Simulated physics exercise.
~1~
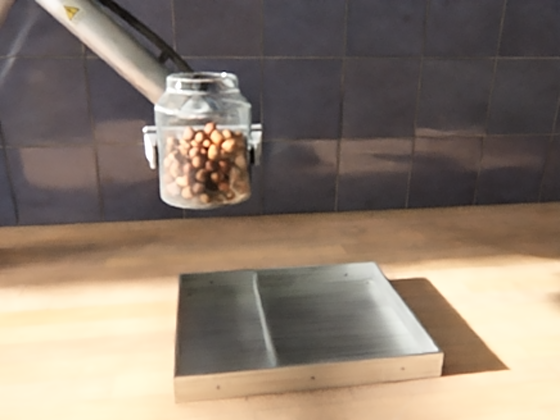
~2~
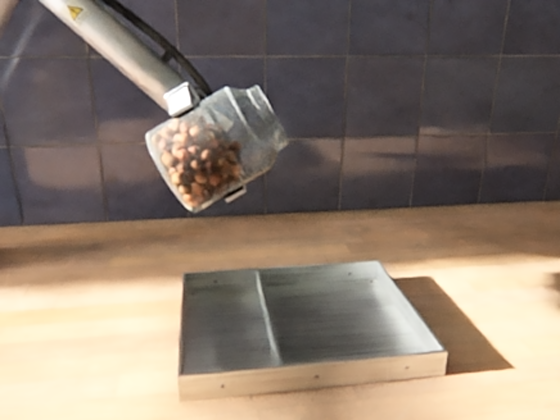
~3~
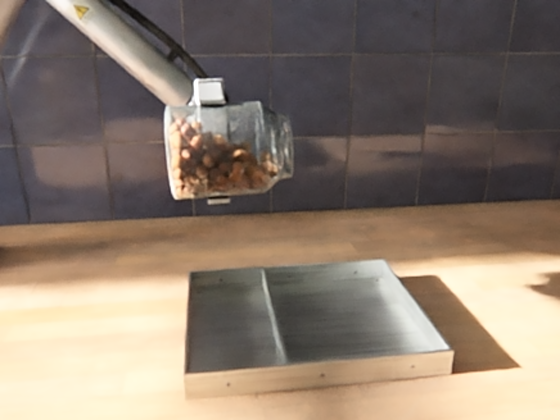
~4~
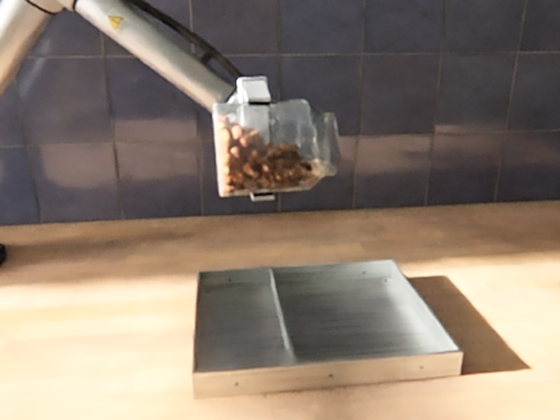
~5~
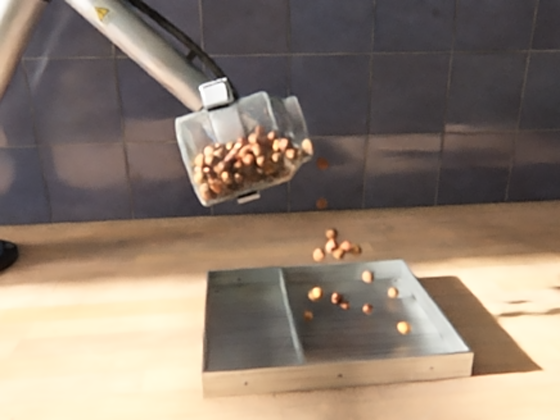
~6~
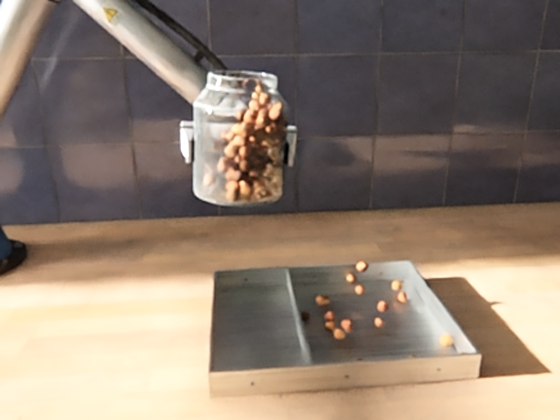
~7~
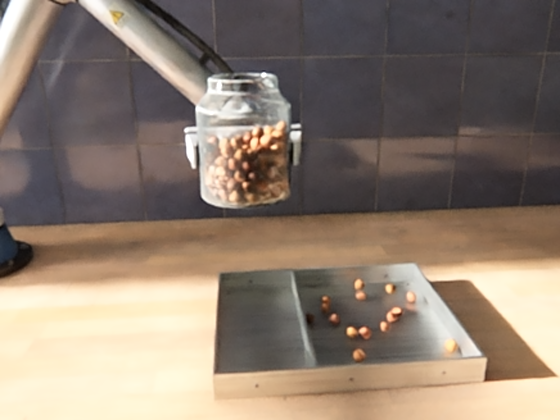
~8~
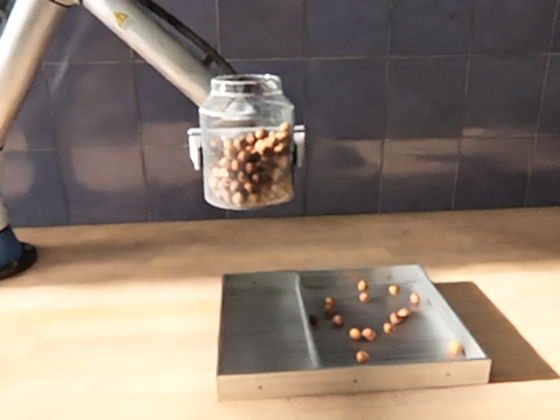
A glass jar of hazelnuts held by a robot arm tipped onto its side above a divided metal tray, moved right and spilled a few nuts into the right-hand section, then turned upright again, still holding most of them.
